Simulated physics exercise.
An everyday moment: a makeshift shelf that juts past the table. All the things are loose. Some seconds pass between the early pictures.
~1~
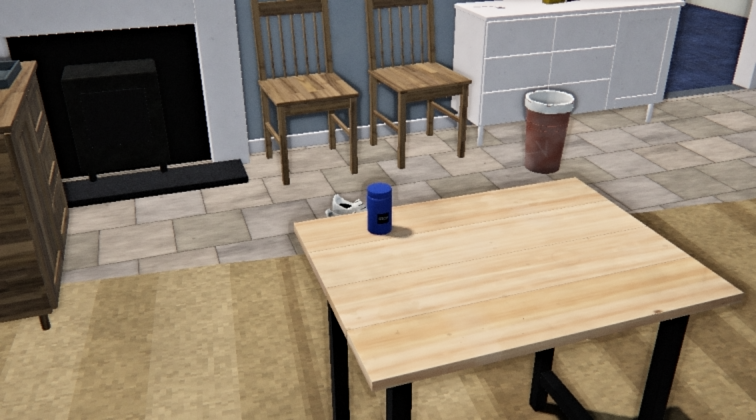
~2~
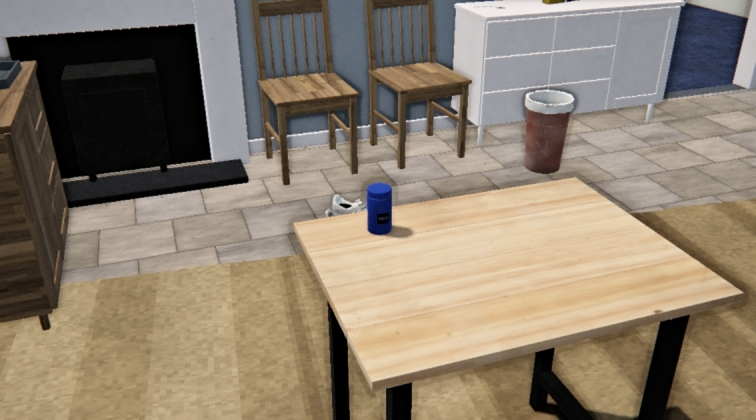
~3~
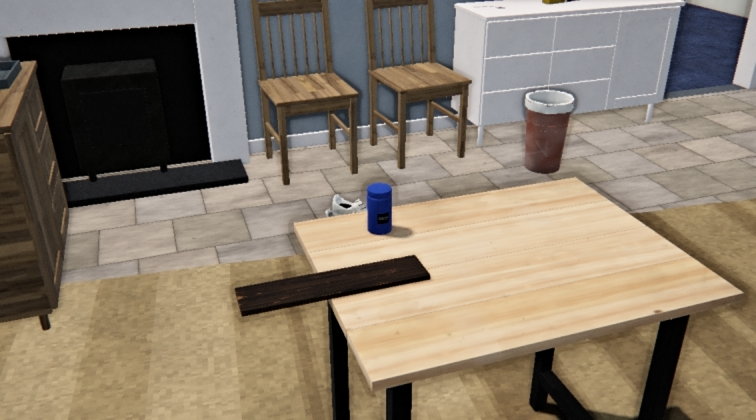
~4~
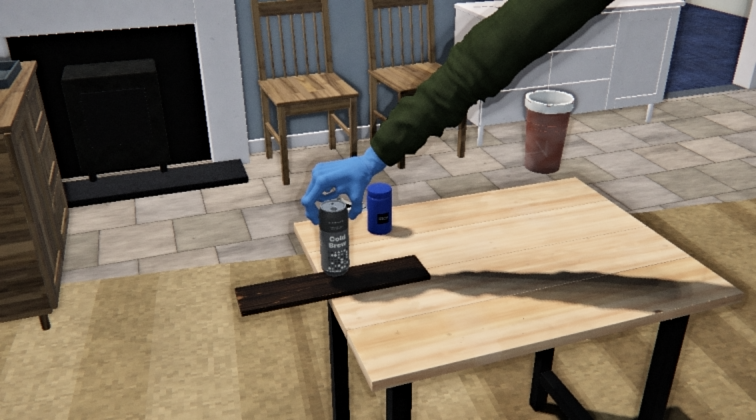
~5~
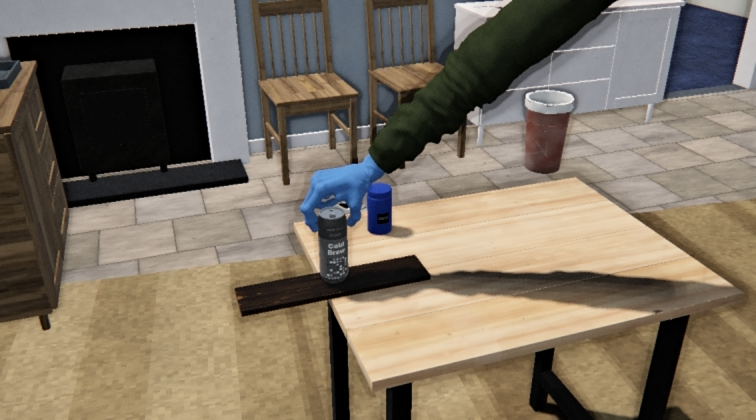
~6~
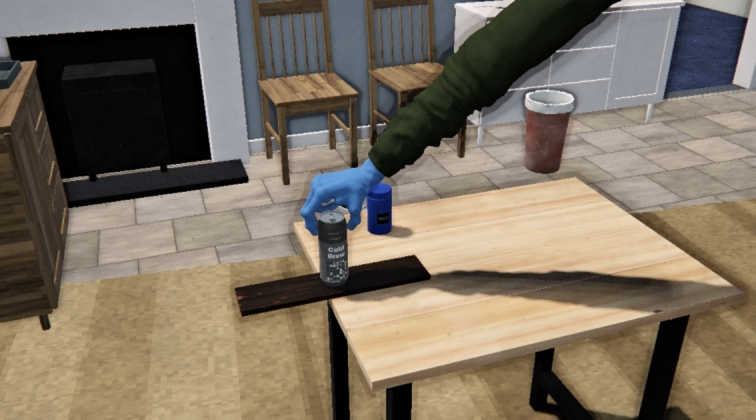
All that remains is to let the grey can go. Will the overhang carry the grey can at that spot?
The board keeps its balance.
Then, 0.40 s later than the last frame, all is still.
Then, 0.80 s later than the last frame, grey can resting near (333, 249).
When it is over, all 3 as before. End places, in pixels of the last picture, grey can near (333, 249). The board stays on the table.
